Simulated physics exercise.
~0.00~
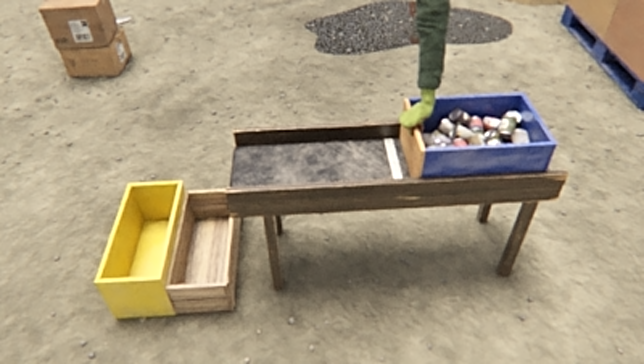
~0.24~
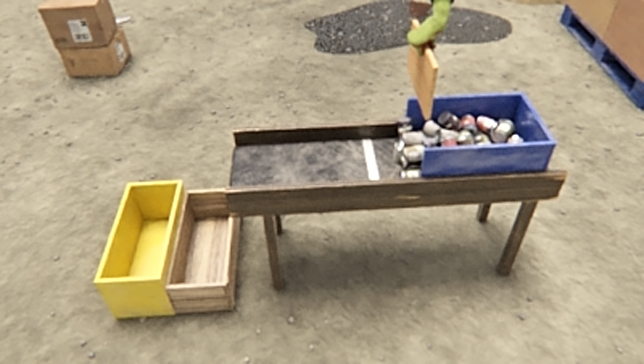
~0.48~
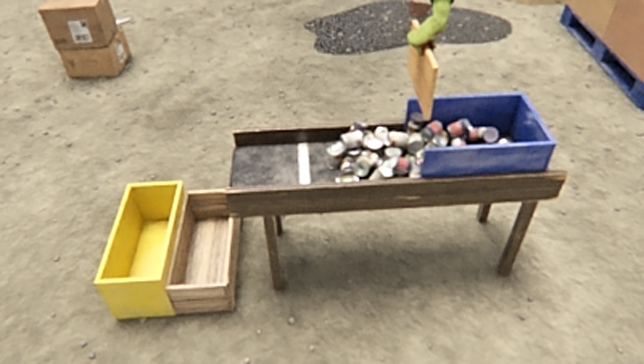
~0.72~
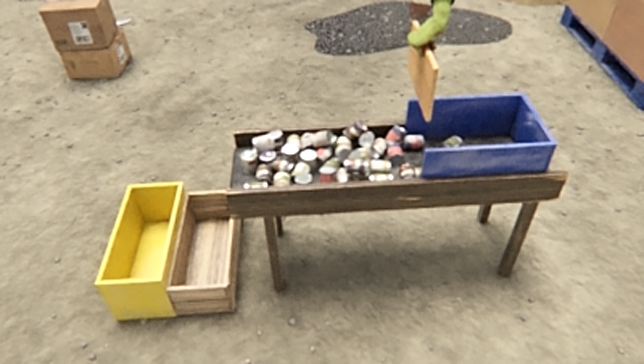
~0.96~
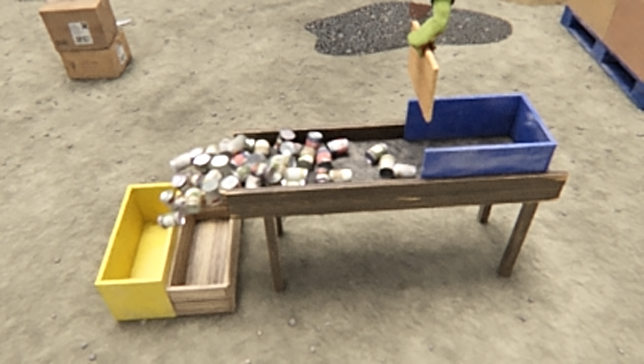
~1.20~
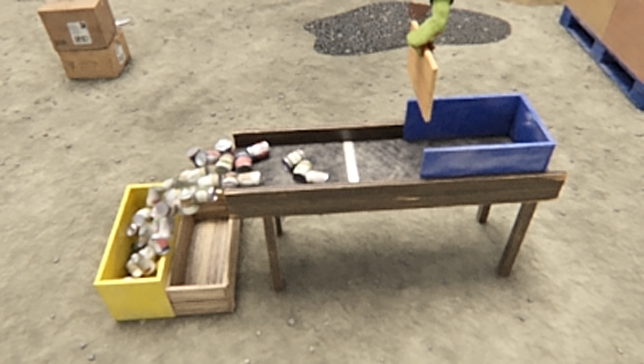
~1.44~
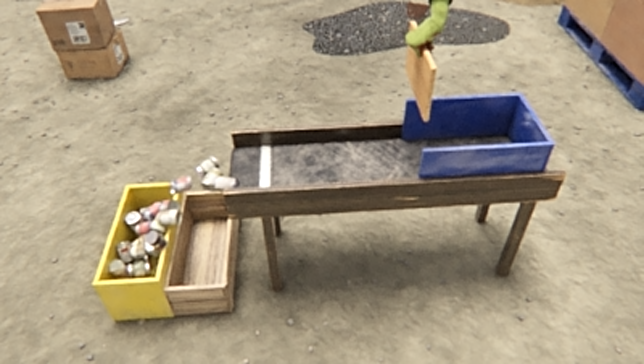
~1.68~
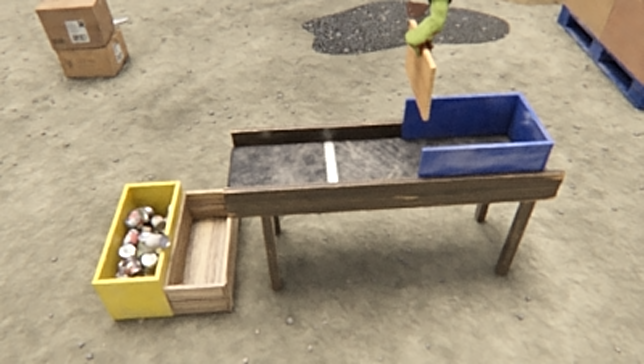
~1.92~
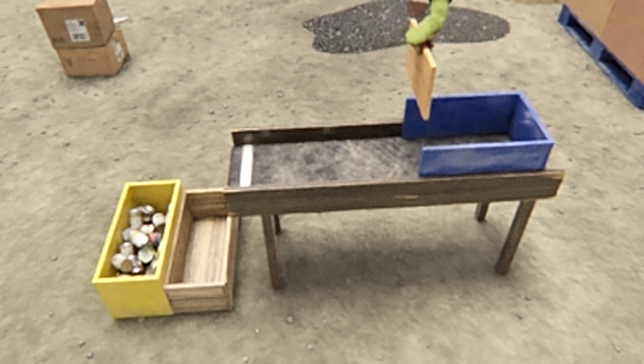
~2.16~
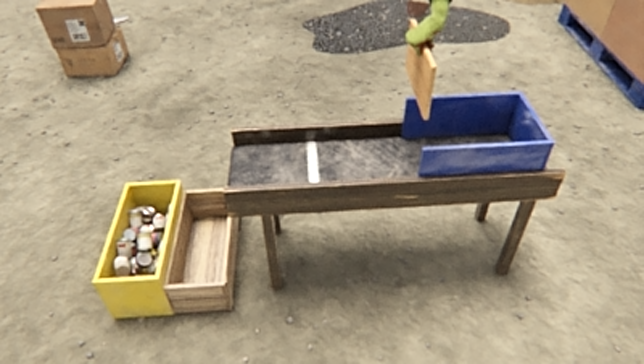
A blue pen packed with small tins sits on the right end of a dark, level belt on a wooden stand, seen from above on a dusty yard. A yellow tote and a plain wooden tub stand on the ground at the left, with cardboard boxes behind. A green-gloved hand lifts a wooden gate and holds it up. The tins ride left in a loose, spreading crowd as the belt's white stripe moves along. They spill off the left end, fly over the wooden tub and tumble into the yellow tote. Finally the tins lie heaped there, leaving belt, pen and tub empty.
